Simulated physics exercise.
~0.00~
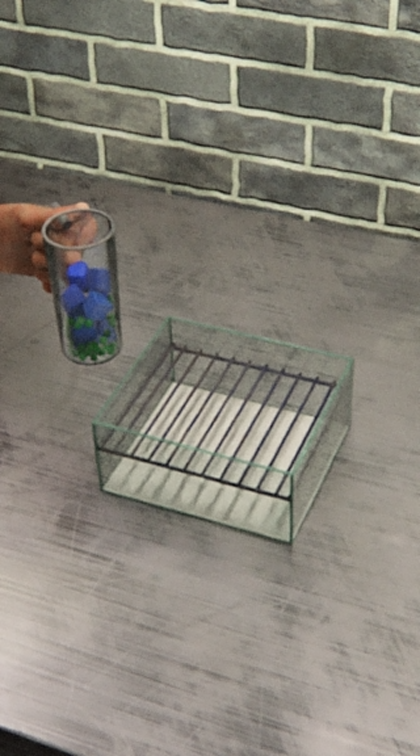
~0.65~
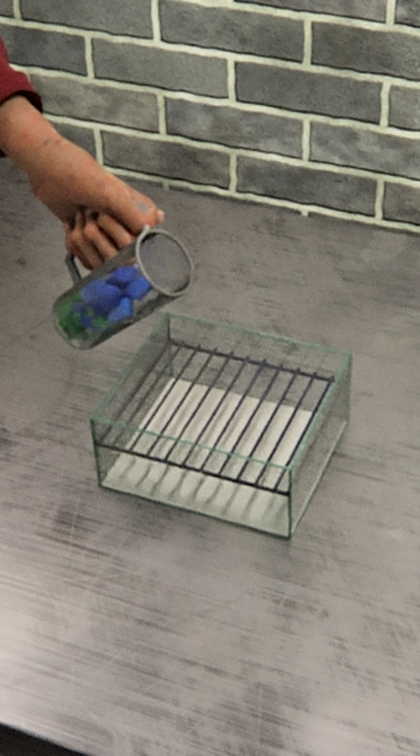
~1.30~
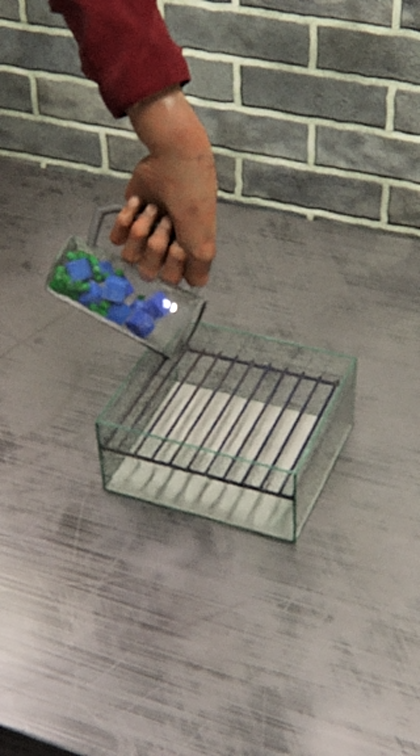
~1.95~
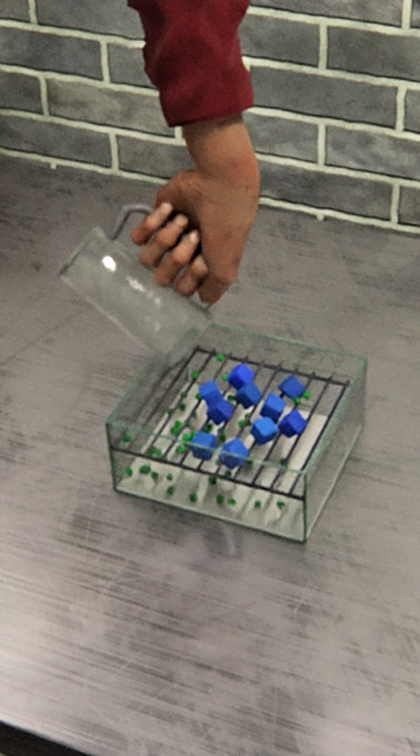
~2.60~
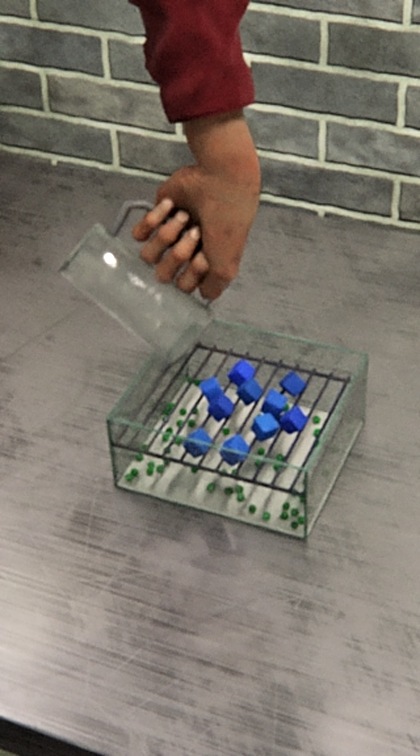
A clear cup of blue chunks and smaller green pieces is held by a hand at the left, beside a square glass box with a rack of dark wires across it. The box sits on a scuffed grey surface before a grey brick wall, seen from above at an angle. The hand, in a red sleeve, moves the cup right and tips it over the box. The pieces tumble out as the cup tilts further, spreading across the wires. The blue chunks stay on top of the rack, while the green pieces drop through and end scattered on the pale floor beneath, the emptied cup still held above.
